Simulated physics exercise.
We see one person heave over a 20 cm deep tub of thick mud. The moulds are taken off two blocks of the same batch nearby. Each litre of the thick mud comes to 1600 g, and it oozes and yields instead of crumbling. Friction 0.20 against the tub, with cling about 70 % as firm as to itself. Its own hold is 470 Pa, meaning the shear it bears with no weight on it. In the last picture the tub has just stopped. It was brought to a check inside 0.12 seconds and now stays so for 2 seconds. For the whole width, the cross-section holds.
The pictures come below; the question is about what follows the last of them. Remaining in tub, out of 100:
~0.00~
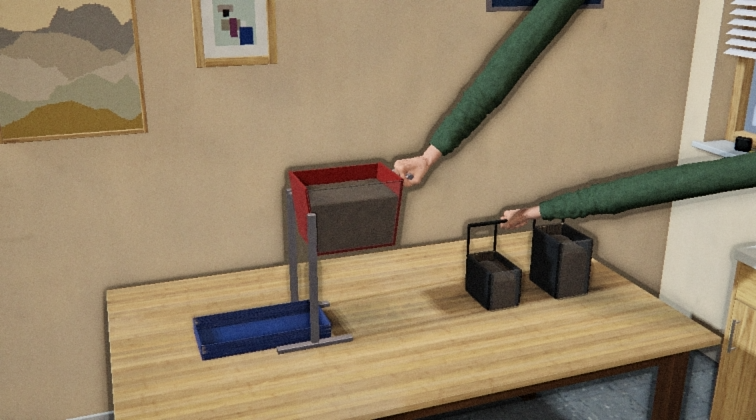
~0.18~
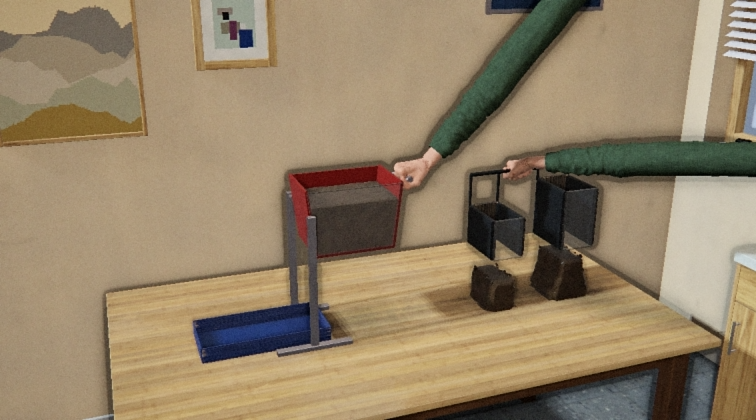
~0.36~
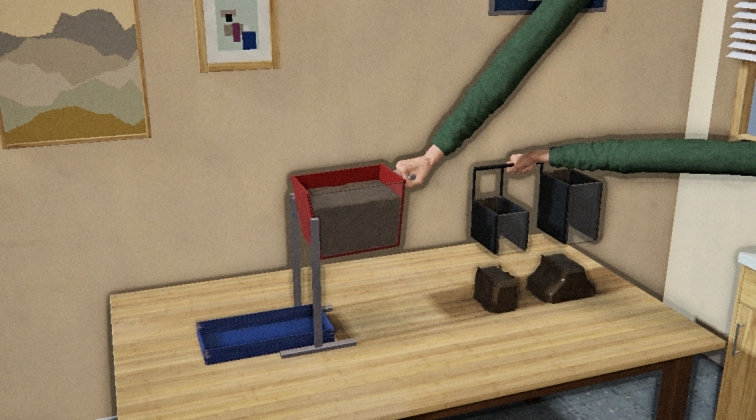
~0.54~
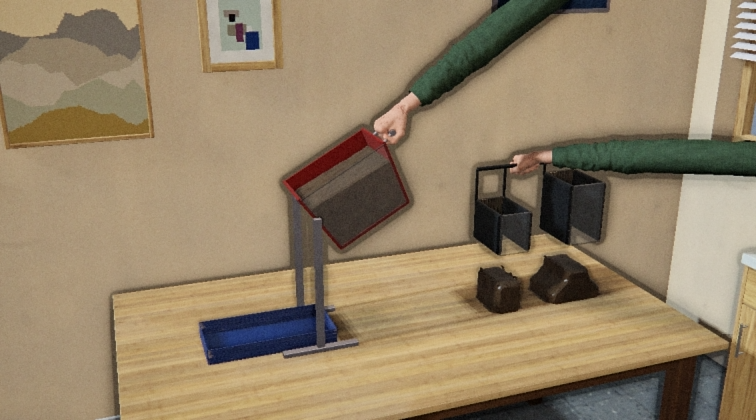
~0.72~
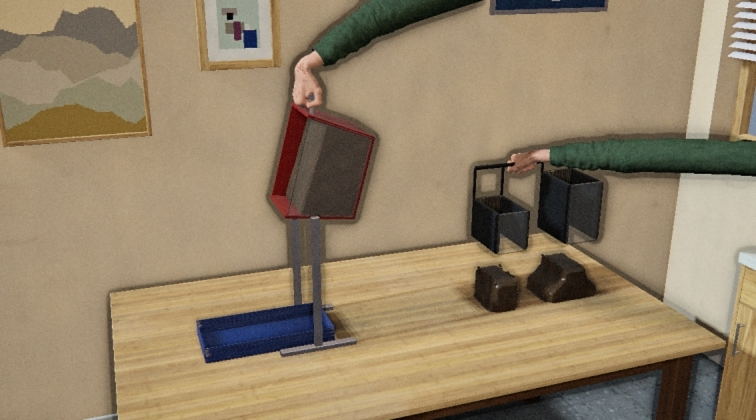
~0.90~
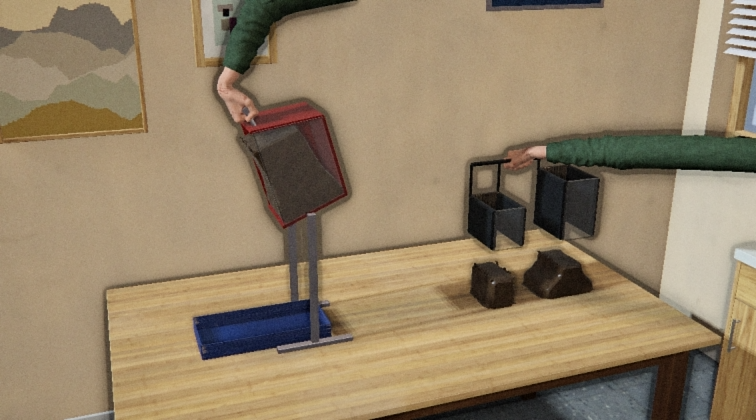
0 out of 100.
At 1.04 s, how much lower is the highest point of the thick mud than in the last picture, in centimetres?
Around 16 cm below its level in the last picture.
After 1.04 s, the tub is at 105 degrees and holds 33 %.
After 1.21 s, the tub is at 105 degrees and holds 4 %.
After 1.38 s, the tub is at 105 degrees and holds 0 %.
After 1.55 s, the tub is at 105 degrees and holds 0 %.
After 2.90 s, the tub is at 105 degrees and holds 0 %.
